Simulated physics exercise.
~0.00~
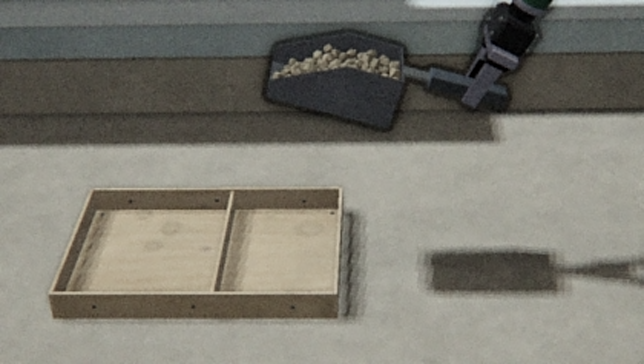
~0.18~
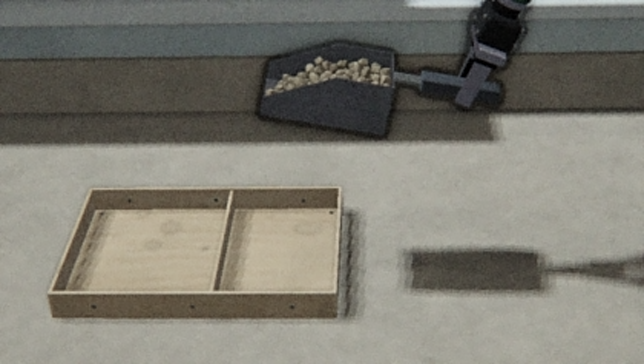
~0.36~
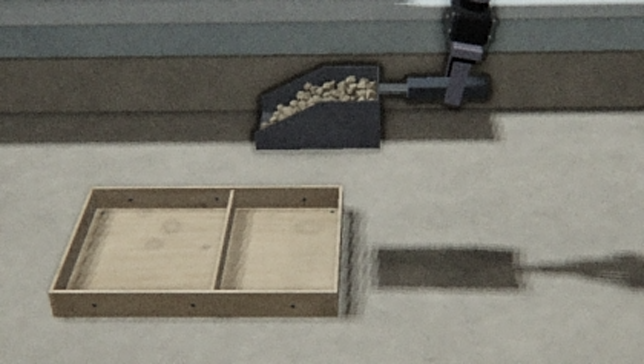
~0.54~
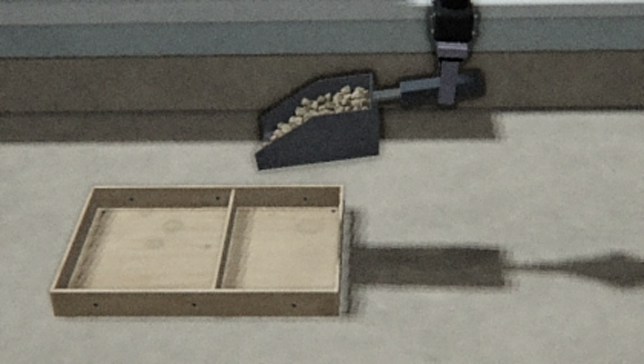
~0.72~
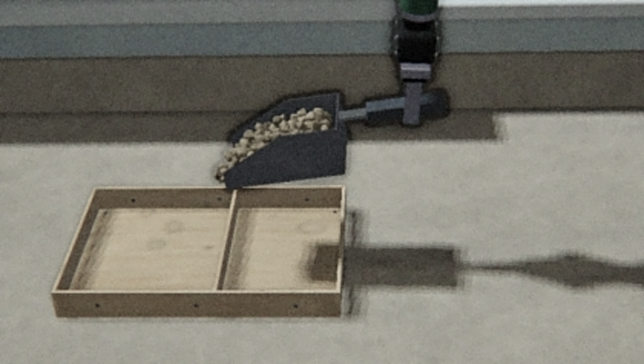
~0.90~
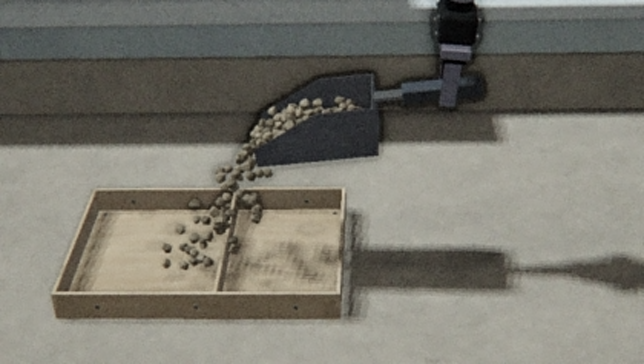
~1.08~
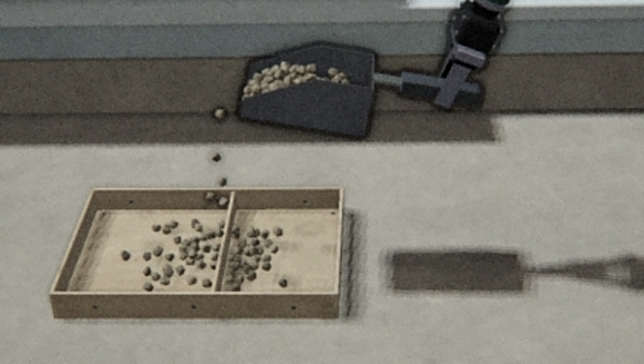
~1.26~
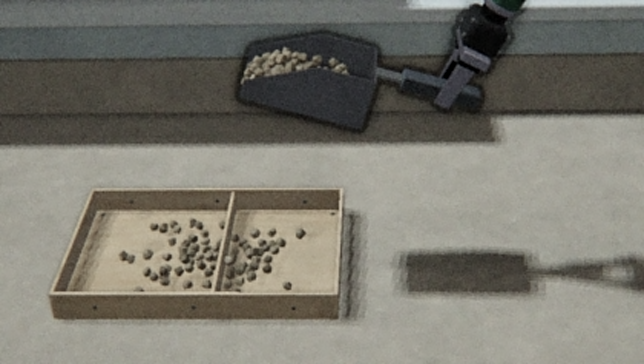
The footage shows a robotic arm lowering a dark scoop of small pebbles toward a divided wooden tray, tipping some out on both sides of the divider, then tilting back and lifting away with much of the load still in the scoop and pebbles scattered across both compartments.
